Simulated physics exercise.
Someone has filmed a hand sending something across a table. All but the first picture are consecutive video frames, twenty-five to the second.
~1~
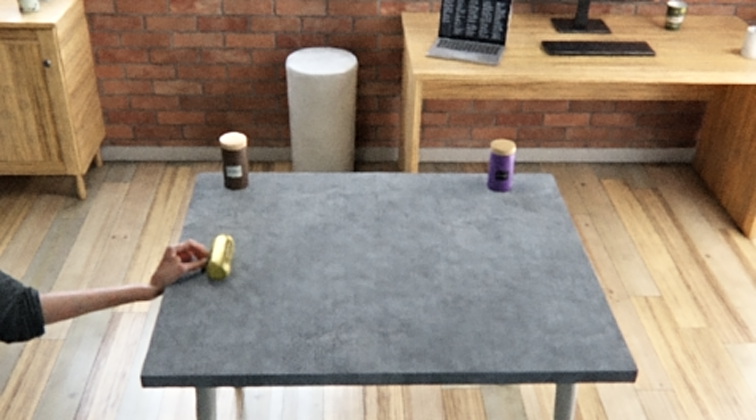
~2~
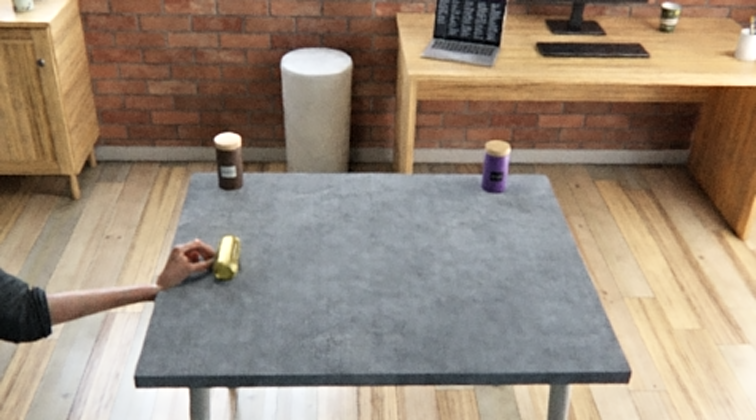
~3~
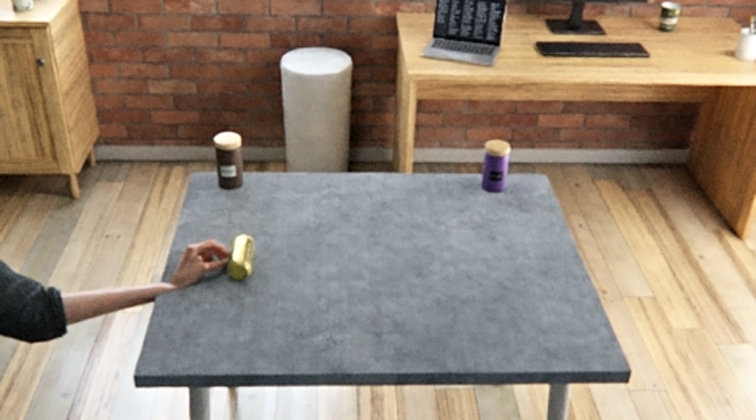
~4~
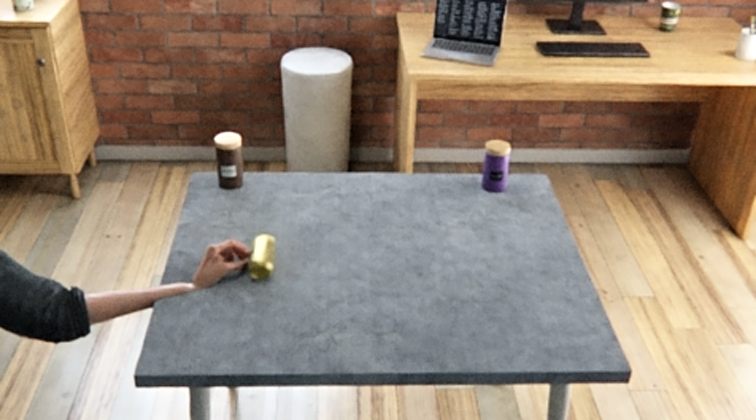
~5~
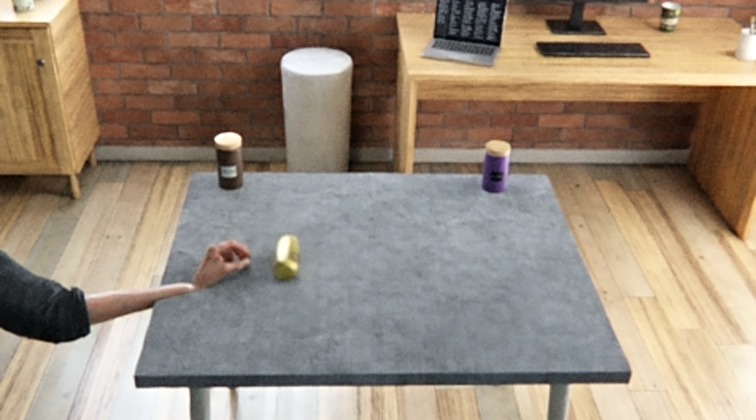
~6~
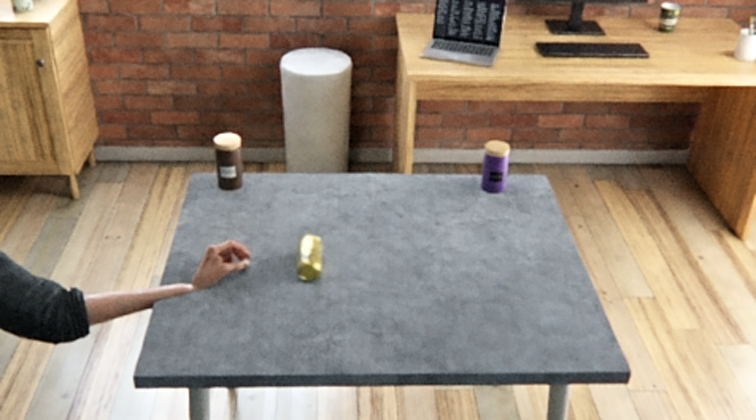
A golden-yellow can lies on its side by a hand at the left of a grey table, seen from above in a brick-walled room with a wooden floor. A dark jar and a purple jar stand along the far edge, before a white cylinder and a desk with a laptop. The view shifts slightly, then holds while the hand pushes the can rightward and stops, the can rolling on alone.
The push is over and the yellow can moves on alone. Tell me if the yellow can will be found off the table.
The yellow can falls off the table.
Then, 0.30 s on from there, yellow can shifted well along near (481, 258).
Then, 0.70 s on from there, yellow can now off the table.
In the end, off the table, yellow can.
